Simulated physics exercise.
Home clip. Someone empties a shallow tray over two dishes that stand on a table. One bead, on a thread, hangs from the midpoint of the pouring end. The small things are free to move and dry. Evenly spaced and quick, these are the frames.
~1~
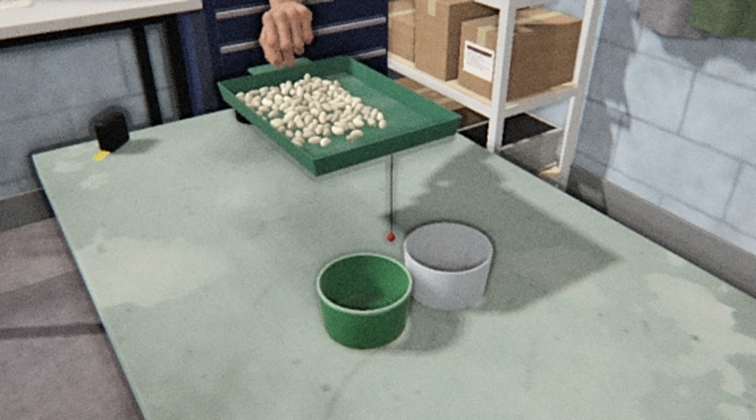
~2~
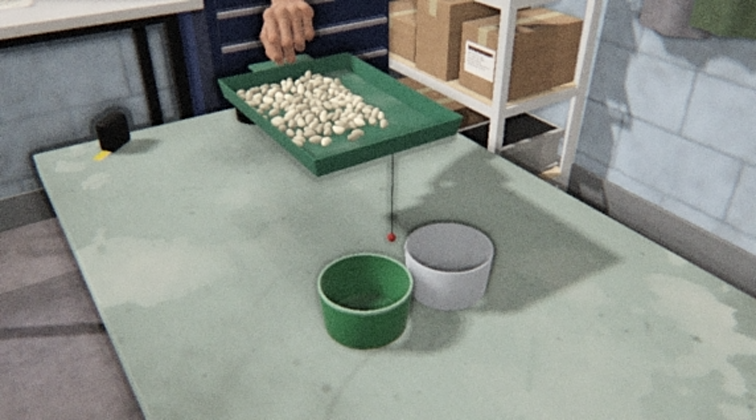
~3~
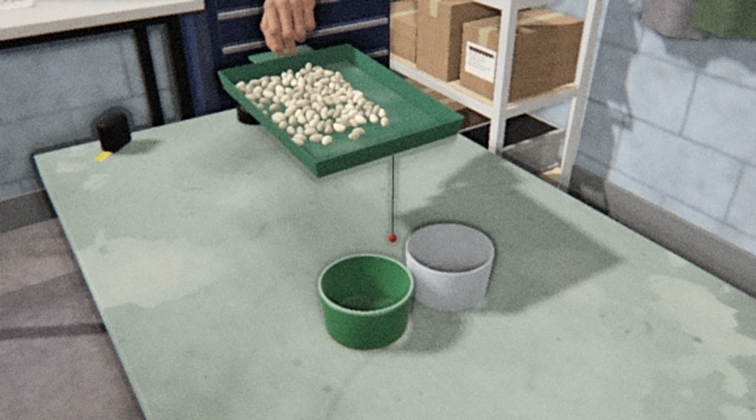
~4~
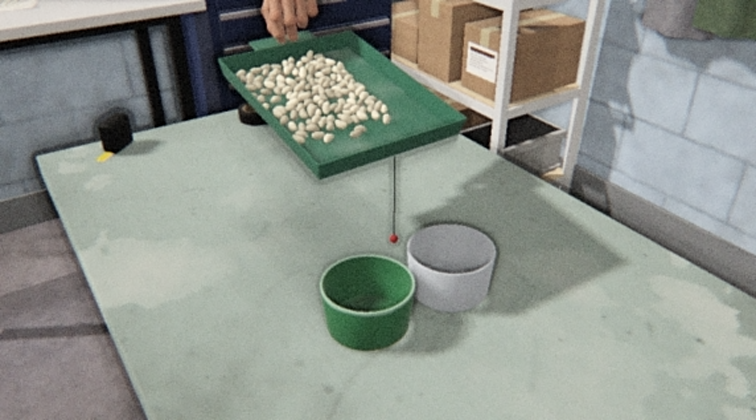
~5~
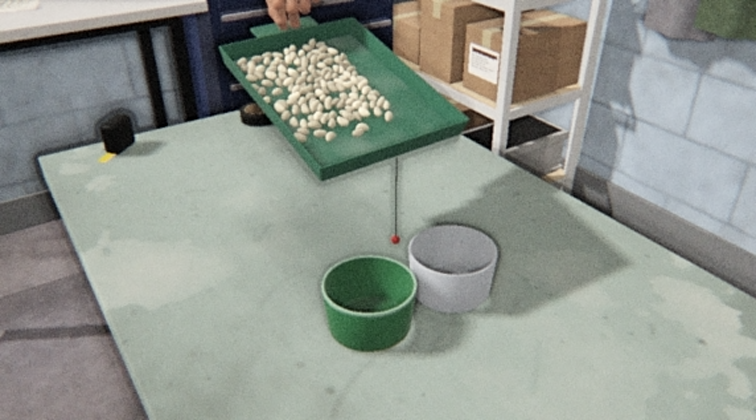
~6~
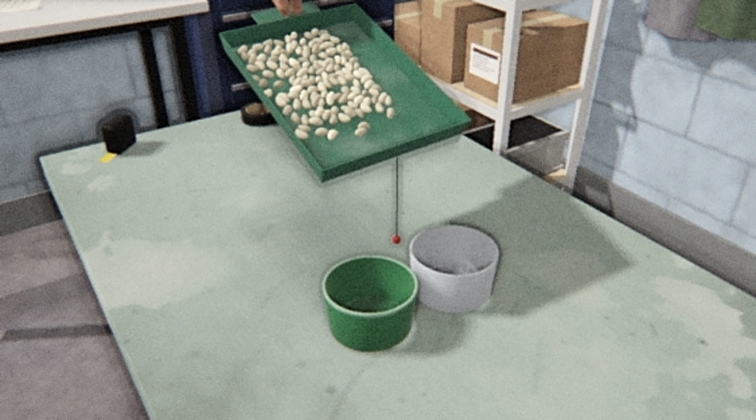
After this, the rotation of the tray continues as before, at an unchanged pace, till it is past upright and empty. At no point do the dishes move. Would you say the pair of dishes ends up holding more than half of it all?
The greater share ends up in the dishes.
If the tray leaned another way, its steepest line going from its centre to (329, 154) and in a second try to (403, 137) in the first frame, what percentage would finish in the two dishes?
Case one near 60 %; case two near 70 %.
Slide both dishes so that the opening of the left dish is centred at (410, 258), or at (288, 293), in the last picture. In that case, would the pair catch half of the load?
The pair would catch the lesser share the first time and the lesser share the second time.
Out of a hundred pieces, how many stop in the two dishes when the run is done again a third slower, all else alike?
That comes out at roughly 70 per cent.
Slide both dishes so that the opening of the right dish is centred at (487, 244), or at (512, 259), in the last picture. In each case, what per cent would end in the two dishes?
Around 60 and then 40 per cent.
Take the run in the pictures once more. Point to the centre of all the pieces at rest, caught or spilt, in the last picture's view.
I'd put the middle somewhere around (388, 321).
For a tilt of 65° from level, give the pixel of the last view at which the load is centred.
(375, 141).
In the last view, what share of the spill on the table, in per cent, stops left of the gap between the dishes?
Looks like close to 30 per cent of it.
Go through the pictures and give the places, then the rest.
In the first picture, corners of the pouring end at (315, 157) and (456, 116), level; middle of the load at (312, 108), white beans; left dish at (391, 324); right dish at (475, 286); bead on its thread at (391, 237).
In the second picture, corners of the pouring end at (316, 157) and (457, 116), level; middle of the load at (313, 106).
In the third picture, corners of the pouring end at (318, 159) and (459, 117), tipped barely, lowest at the left corner; middle of the load at (314, 101).
In the fourth picture, corners of the pouring end at (320, 162) and (461, 117), tipped a little, lowest at the left corner; middle of the load at (315, 94).
In the fifth picture, corners of the pouring end at (322, 165) and (464, 118), tipped a little, lowest at the left corner; middle of the load at (317, 87).
In the sixth picture, corners of the pouring end at (324, 167) and (466, 118), tipped clearly, lowest at the left corner; middle of the load at (312, 80); left dish at (396, 326); right dish at (481, 288).
Soon, tray tipped steeply; nearly all on the tray; a stray few in the air.
A while on, tray tipped past a quarter turn; about half on the tray; a small part in the left dish; a small part in the right dish; a small part outside both; about a quarter in the air.
Towards the end, tray tipped past a quarter turn; about two thirds in the left dish; about a quarter in the right dish; about a quarter outside both.
Finally, tray tipped past a quarter turn; about two thirds in the left dish; about a quarter in the right dish; about a quarter outside both.
